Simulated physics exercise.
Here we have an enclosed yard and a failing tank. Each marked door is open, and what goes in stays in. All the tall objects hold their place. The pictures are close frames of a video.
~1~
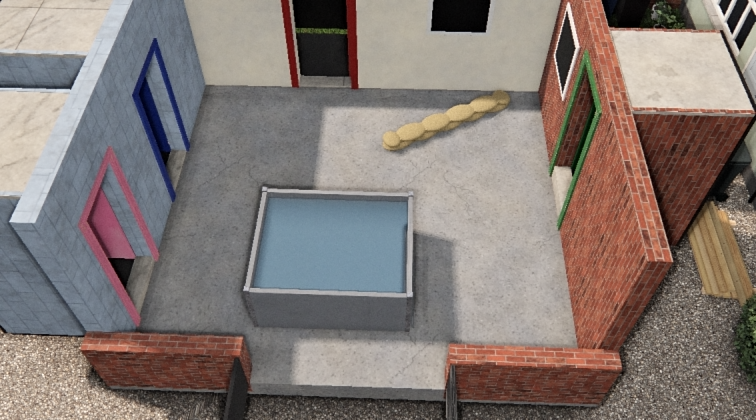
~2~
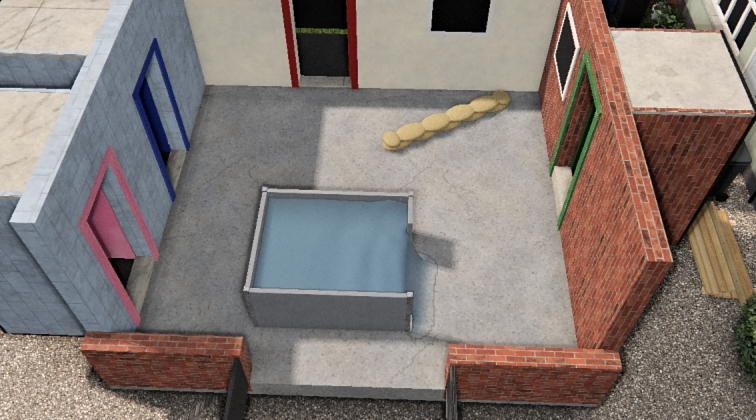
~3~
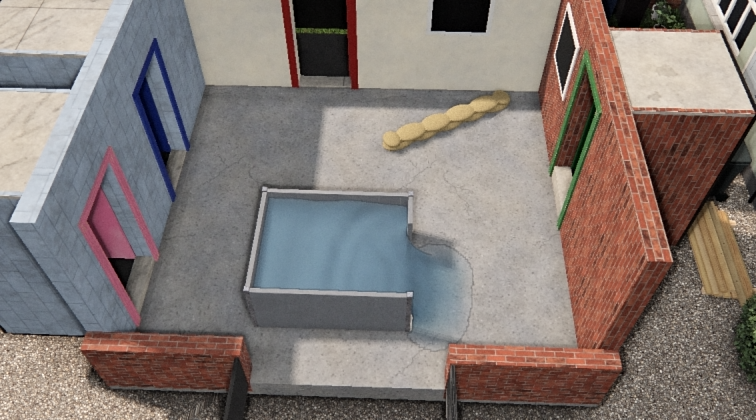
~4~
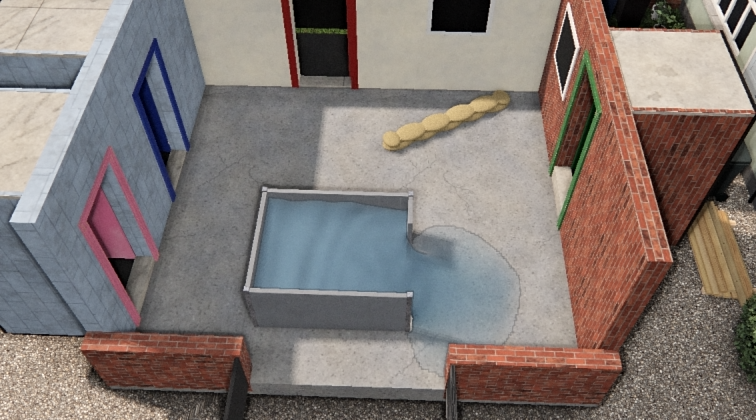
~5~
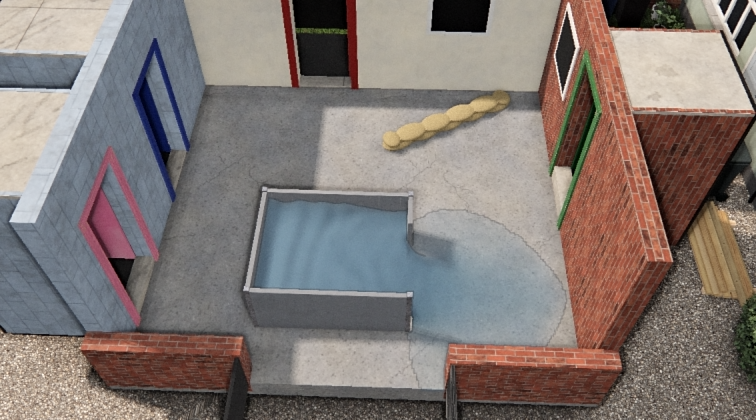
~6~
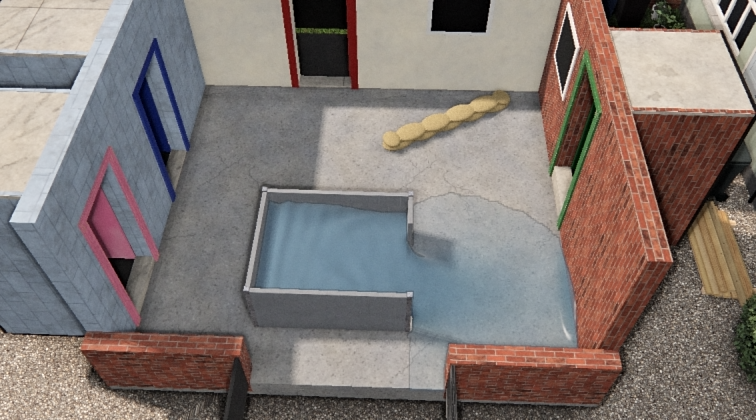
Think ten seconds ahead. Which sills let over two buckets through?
One by one: The red door holds within the limit; the blue door floods; the pink door holds within the limit; the green door holds within the limit.
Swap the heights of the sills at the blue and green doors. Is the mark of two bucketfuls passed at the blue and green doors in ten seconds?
One by one: The blue one is under, the green one takes more.
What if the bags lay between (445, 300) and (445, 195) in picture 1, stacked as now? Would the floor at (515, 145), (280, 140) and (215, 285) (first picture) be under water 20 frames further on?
In that order: Flooded, free of water, no water.
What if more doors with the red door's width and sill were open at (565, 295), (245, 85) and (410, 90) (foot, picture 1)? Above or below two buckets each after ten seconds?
In turn: Floods, lets less in, lets less in.
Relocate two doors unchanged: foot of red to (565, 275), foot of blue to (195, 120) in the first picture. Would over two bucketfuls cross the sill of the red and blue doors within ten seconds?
Then: Red door floods, blue door lets less in.
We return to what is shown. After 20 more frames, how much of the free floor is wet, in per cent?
I make it 50 per cent.
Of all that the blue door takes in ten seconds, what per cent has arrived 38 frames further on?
I make it 0 per cent.
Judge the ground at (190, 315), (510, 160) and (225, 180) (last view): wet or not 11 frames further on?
In that order: Not flooded, wet, no water.
A moment on, water covers 20 % of the floor; the red door not reached, the blue door not reached, the pink door not reached, the green door wet at the sill, nothing in.
Next, water covers 30 % of the floor; the red door not reached, the blue door not reached, the pink door not reached, the green door wet at the sill, nothing in.
Then, water covers 50 % of the floor; the red door not reached, the blue door not reached, the pink door not reached, the green door wet at the sill, nothing in.
Later, water covers 90 % of the floor; the red door wet at the sill, nothing in, the blue door wet at the sill, nothing in, the pink door wet at the sill, nothing in, the green door wet at the sill, nothing in.
In the end, water covers 85 % of the floor; the red door wet at the sill, nothing in, the blue door far over two buckets in, the pink door wet at the sill, nothing in, the green door wet at the sill, nothing in.
